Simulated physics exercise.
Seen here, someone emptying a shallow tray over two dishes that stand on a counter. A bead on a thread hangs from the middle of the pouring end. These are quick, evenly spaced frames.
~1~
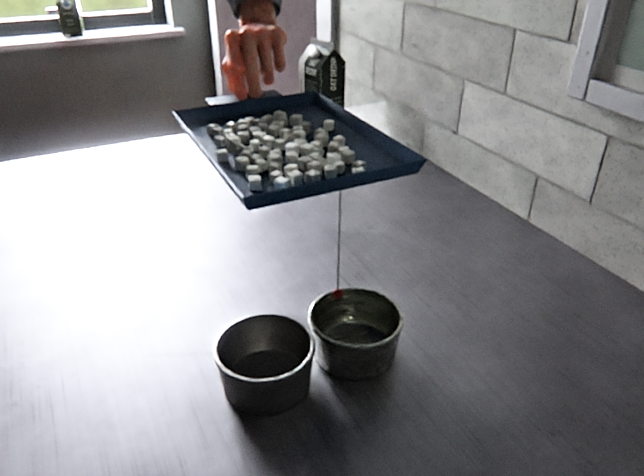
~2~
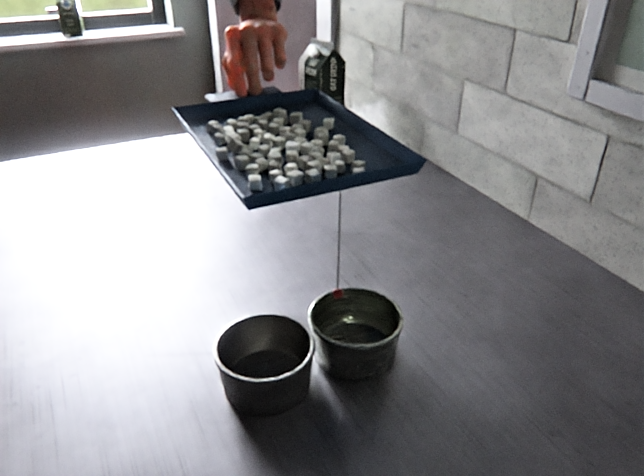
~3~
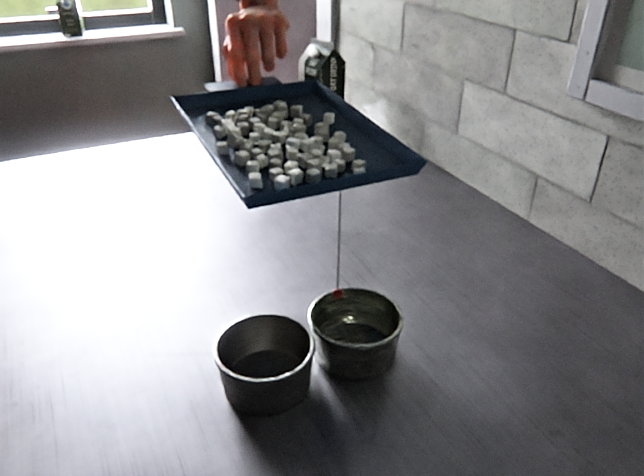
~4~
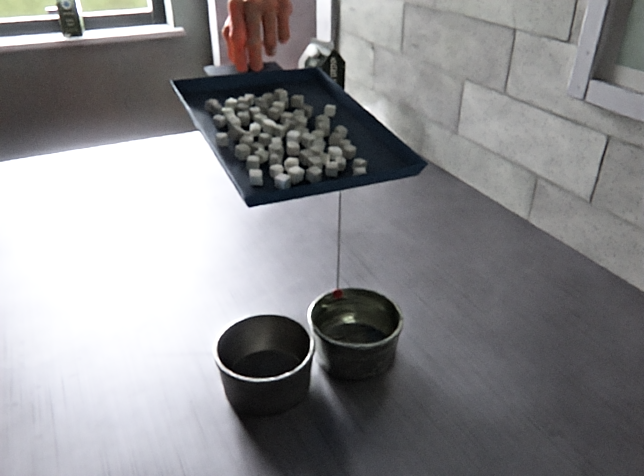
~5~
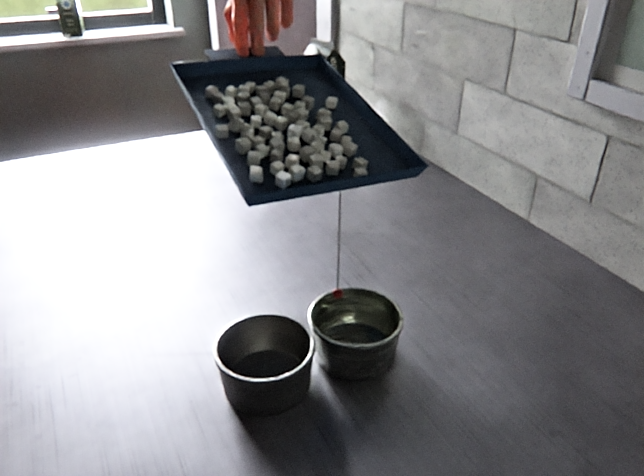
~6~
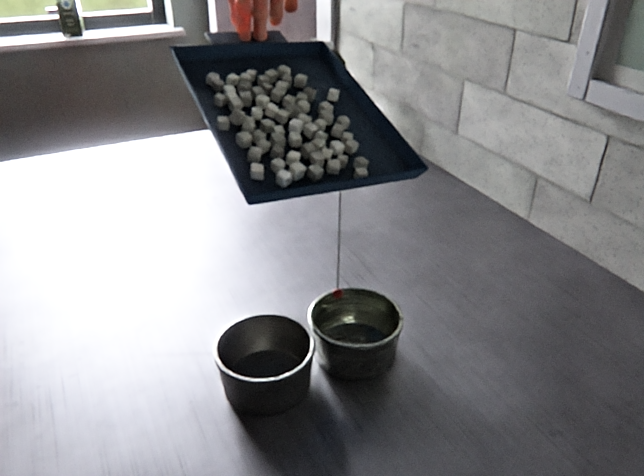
A hand raising the far end of a dark blue tray of pale cubes, tilting it gradually above two round metal dishes.
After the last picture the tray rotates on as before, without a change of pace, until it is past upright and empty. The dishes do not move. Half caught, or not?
Caught overall: Only the smaller part.
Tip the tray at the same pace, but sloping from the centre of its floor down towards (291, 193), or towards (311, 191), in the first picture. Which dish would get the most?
The first try: The left dish. The second: Left.
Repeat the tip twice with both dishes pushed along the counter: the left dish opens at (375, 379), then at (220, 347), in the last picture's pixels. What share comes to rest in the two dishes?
First some 10, then 10 per cent.
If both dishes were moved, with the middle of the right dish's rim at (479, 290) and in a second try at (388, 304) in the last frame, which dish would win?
The first try: Left. The second: The right-hand dish.
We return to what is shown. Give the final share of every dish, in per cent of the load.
Left dish near 0 in a hundred; right dish near 30.
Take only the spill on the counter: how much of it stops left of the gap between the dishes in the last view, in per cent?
Near 0 %.
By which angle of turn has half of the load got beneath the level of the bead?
Near 110 degrees.
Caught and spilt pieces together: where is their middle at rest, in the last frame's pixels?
Close to (399, 358).
Shortly afterwards, tray tipped steeply; all but a few on the tray; only a few in the air.
Next, tray tipped right over; the bulk on the tray; only a few in the left dish; a little outside both; a little in the air.
Some moments later, tray tipped past a quarter turn; only a few in the left dish; near a third in the right dish; near two thirds outside both.
In the end, tray tipped past a quarter turn; only a few in the left dish; near a third in the right dish; near two thirds outside both.
